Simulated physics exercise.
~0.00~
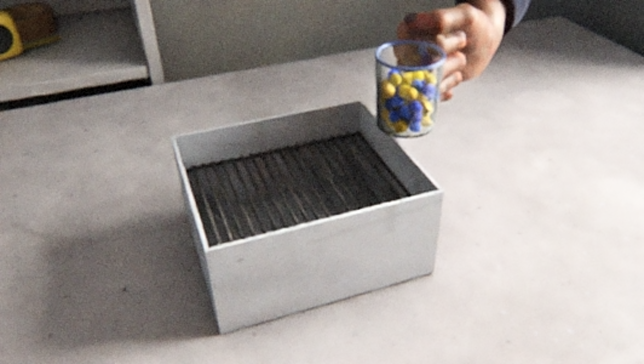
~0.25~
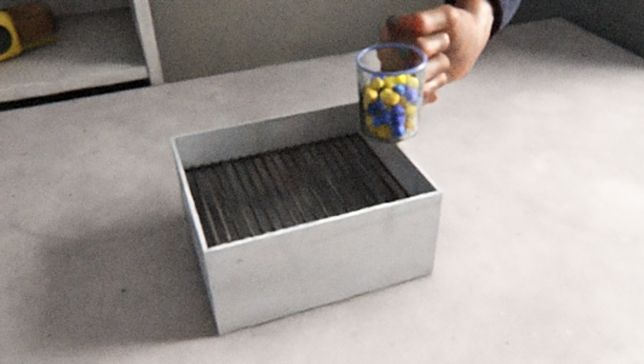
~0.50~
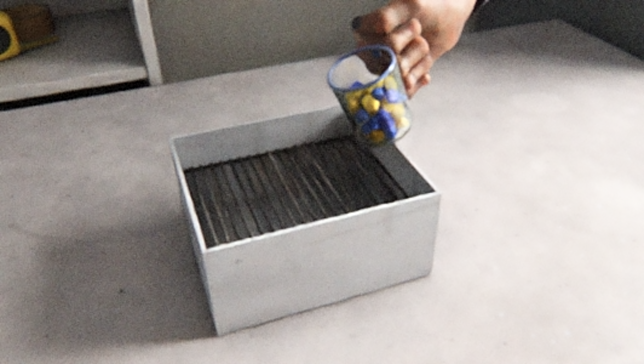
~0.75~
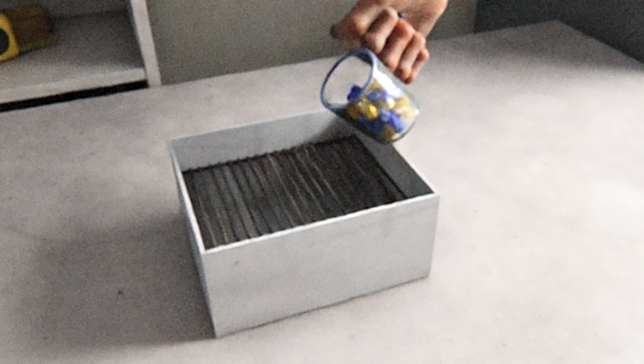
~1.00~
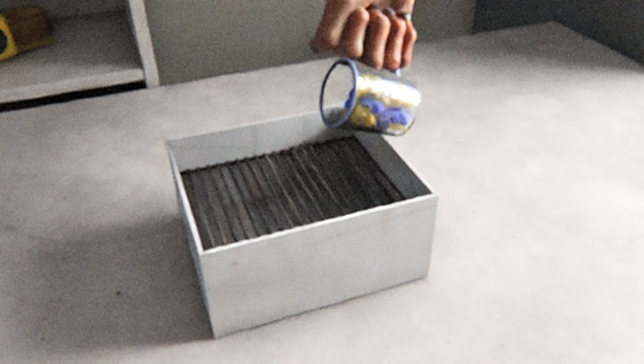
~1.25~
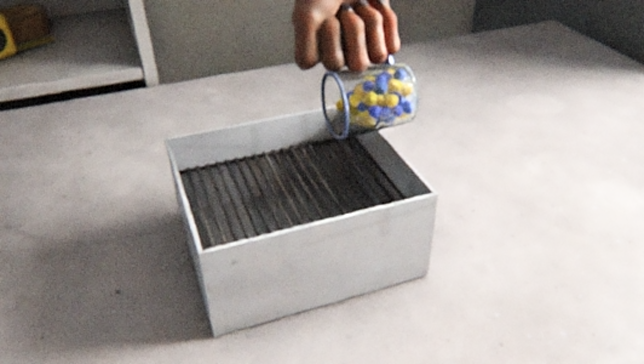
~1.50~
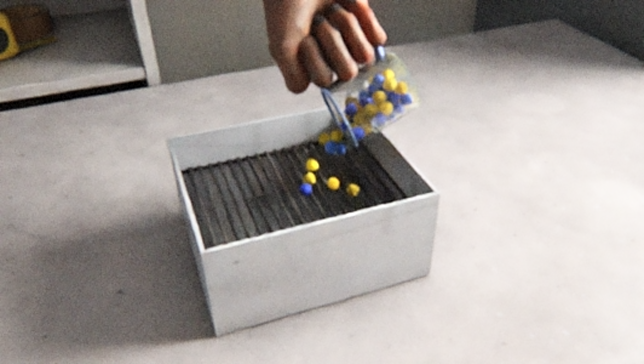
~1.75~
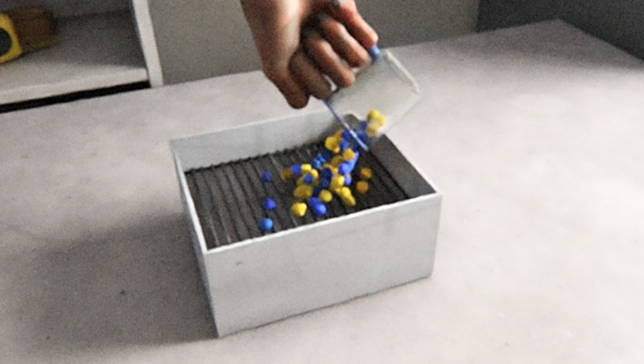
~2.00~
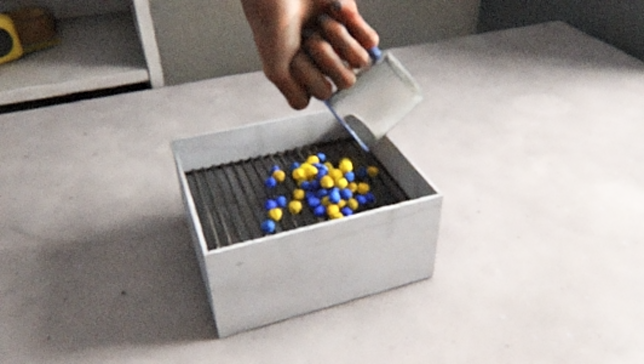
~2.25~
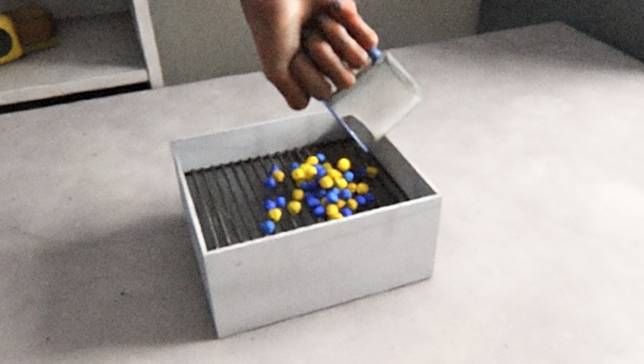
To begin with, a hand holds a clear cup of mixed blue and yellow pieces upright above the right rear of a pale, open box with a dark rack of wires across it. The hand moves the cup a little to the left and tilts it until it lies on its side, with the pieces still inside. As it tips further, the first few pieces drop onto the wires. The rest then tumble out in a rush and spread leftward over the rack. Finally, the hand holds the emptied cup upside down, while all the blue and yellow pieces rest on top of the wires.
